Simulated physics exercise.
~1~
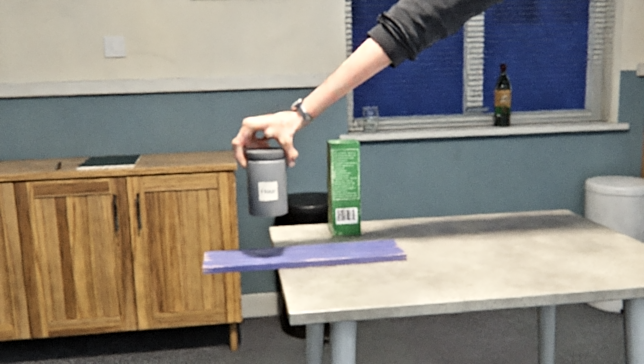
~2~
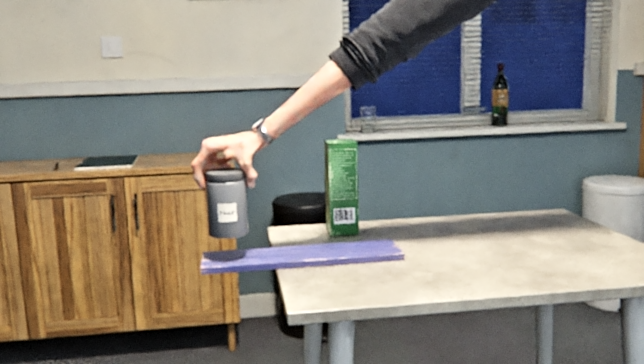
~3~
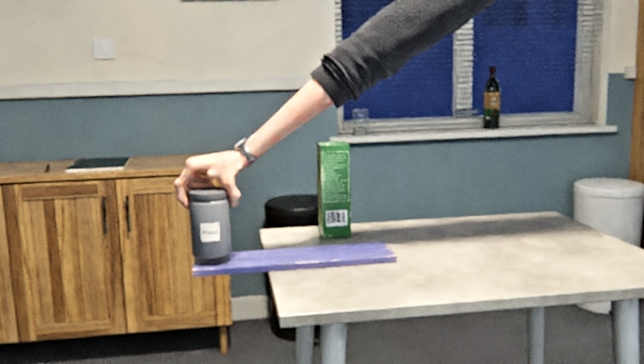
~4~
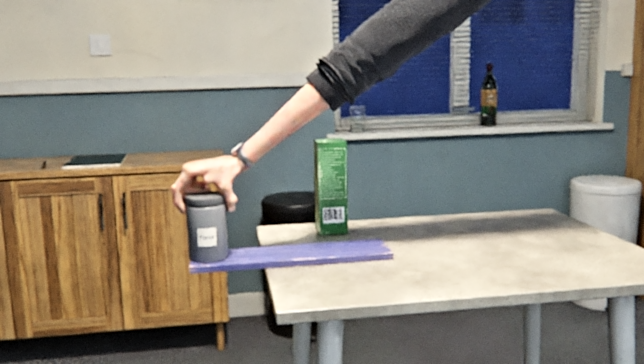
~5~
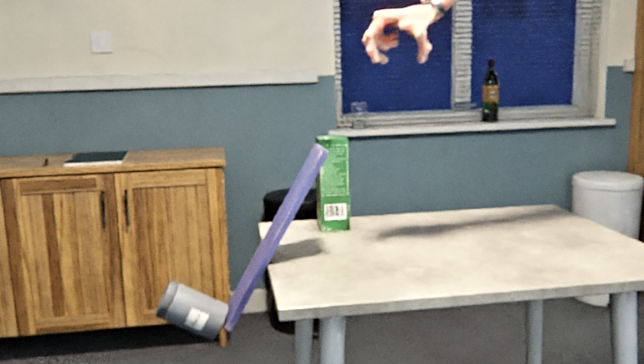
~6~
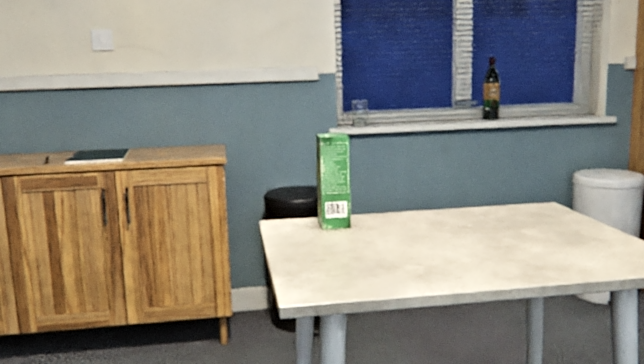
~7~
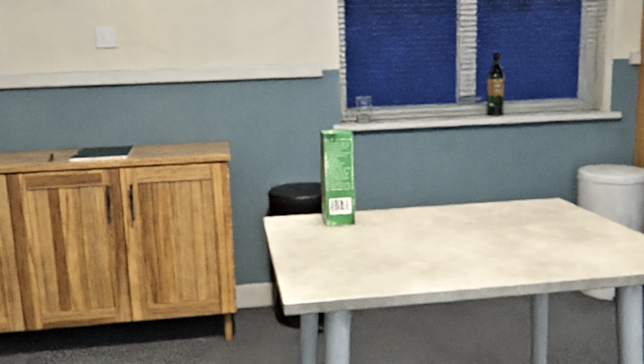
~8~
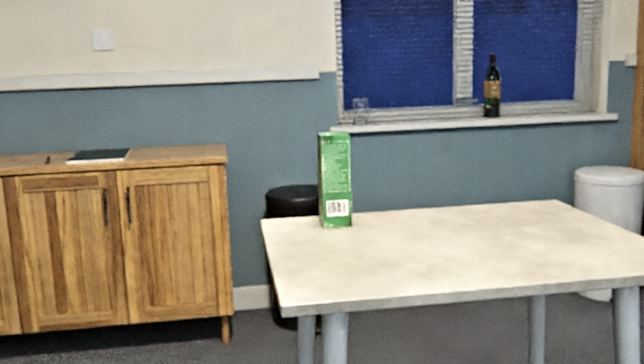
A grey jar was lowered by hand onto the overhanging end of a blue board on a table, and once the hand let go, the board tipped and both dropped out of sight, leaving the green carton standing on the table.
